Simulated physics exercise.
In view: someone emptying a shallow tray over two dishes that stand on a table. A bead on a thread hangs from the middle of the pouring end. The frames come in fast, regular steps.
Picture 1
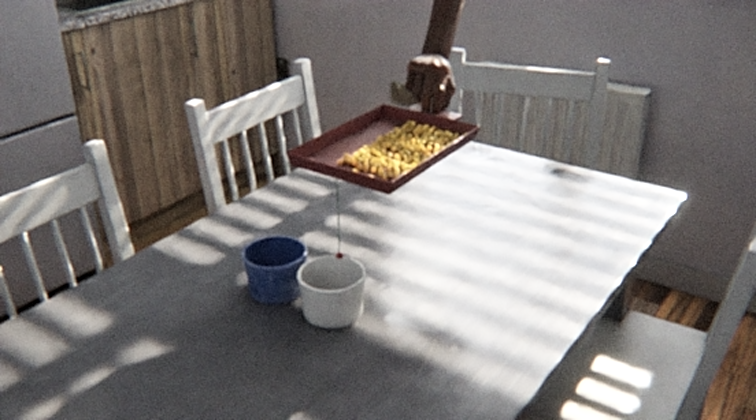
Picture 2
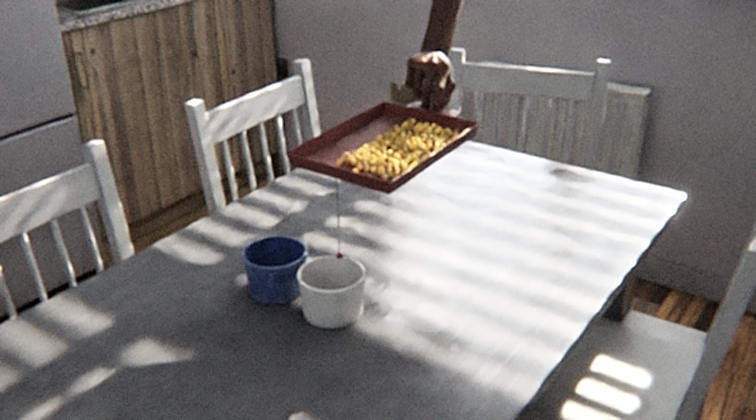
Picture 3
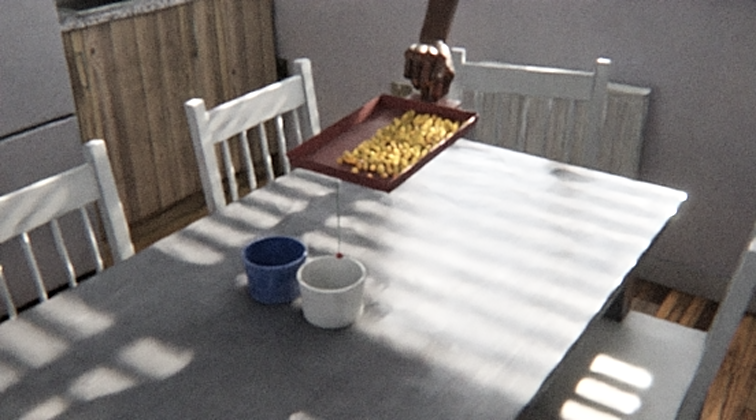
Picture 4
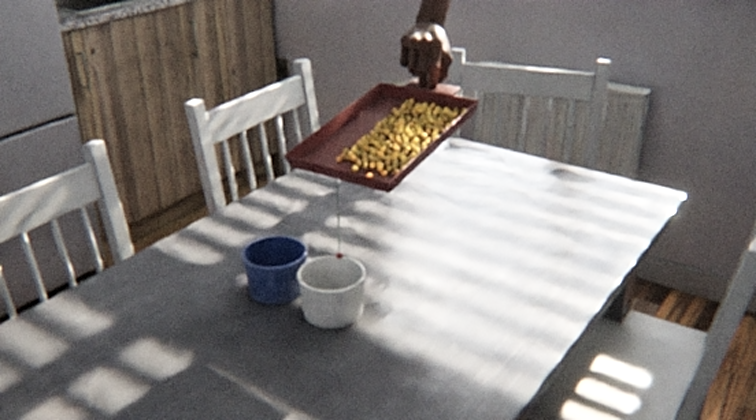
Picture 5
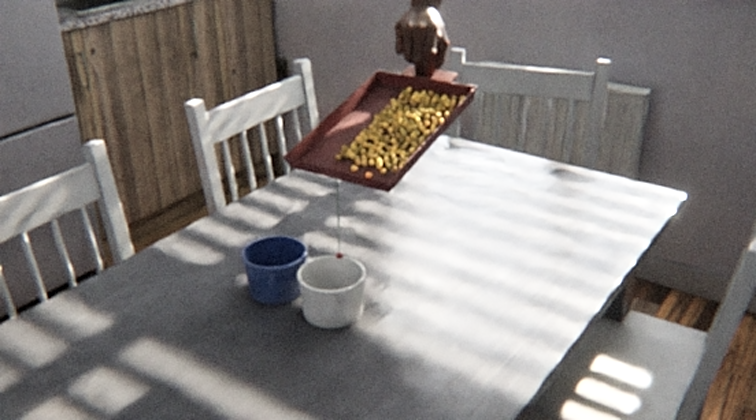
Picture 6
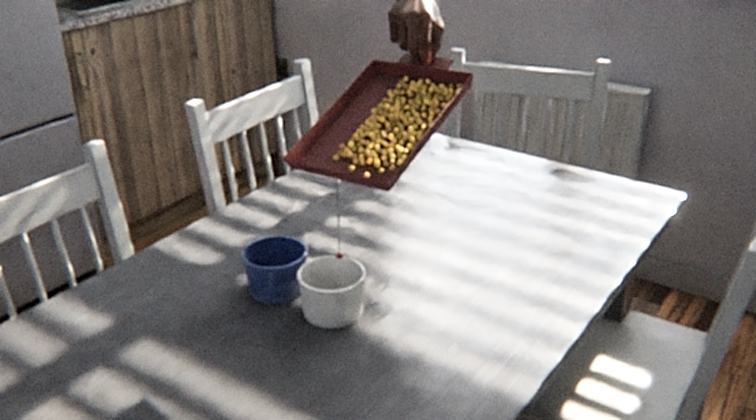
The clip opens on a hand holding a shallow red tray of yellow puffed balls above a blue dish and a white dish on a sunlit table, a bead hanging on a thread from its near end. The hand then raises the far end, steepening the tray's slant while the near end barely moves and the balls stay aboard.
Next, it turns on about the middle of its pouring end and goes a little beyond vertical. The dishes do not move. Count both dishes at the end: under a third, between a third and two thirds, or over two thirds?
Caught overall: Between a third and two thirds.
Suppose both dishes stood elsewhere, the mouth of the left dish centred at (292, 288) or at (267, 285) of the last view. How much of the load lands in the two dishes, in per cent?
First some 50, then 40 per cent.
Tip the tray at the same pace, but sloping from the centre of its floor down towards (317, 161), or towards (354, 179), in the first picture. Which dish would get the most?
The first try: The dish on the left. The second: The right dish.
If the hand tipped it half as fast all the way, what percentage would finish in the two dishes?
About 50 per cent.
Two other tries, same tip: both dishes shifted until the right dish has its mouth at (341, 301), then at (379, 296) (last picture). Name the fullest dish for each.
One: The left one. Two: The dish on the left.
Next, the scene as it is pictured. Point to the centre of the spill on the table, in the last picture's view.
Roughly at (275, 343).
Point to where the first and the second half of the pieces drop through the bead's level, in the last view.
At about (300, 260), then at (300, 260).
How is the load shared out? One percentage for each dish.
About: Left dish 20, right dish 30 per cent.
Soon, tray tipped steeply; nearly all on the tray; a small part in the air.
A while on, tray tipped past a quarter turn; about two thirds on the tray; a small part in the right dish; a small part in the left dish; a small part outside both; a small part in the air.
Towards the end, tray tipped past a quarter turn; about a quarter in the right dish; about a quarter in the left dish; about half outside both.
Finally, tray tipped past a quarter turn; about a quarter in the right dish; about a quarter in the left dish; about half outside both.
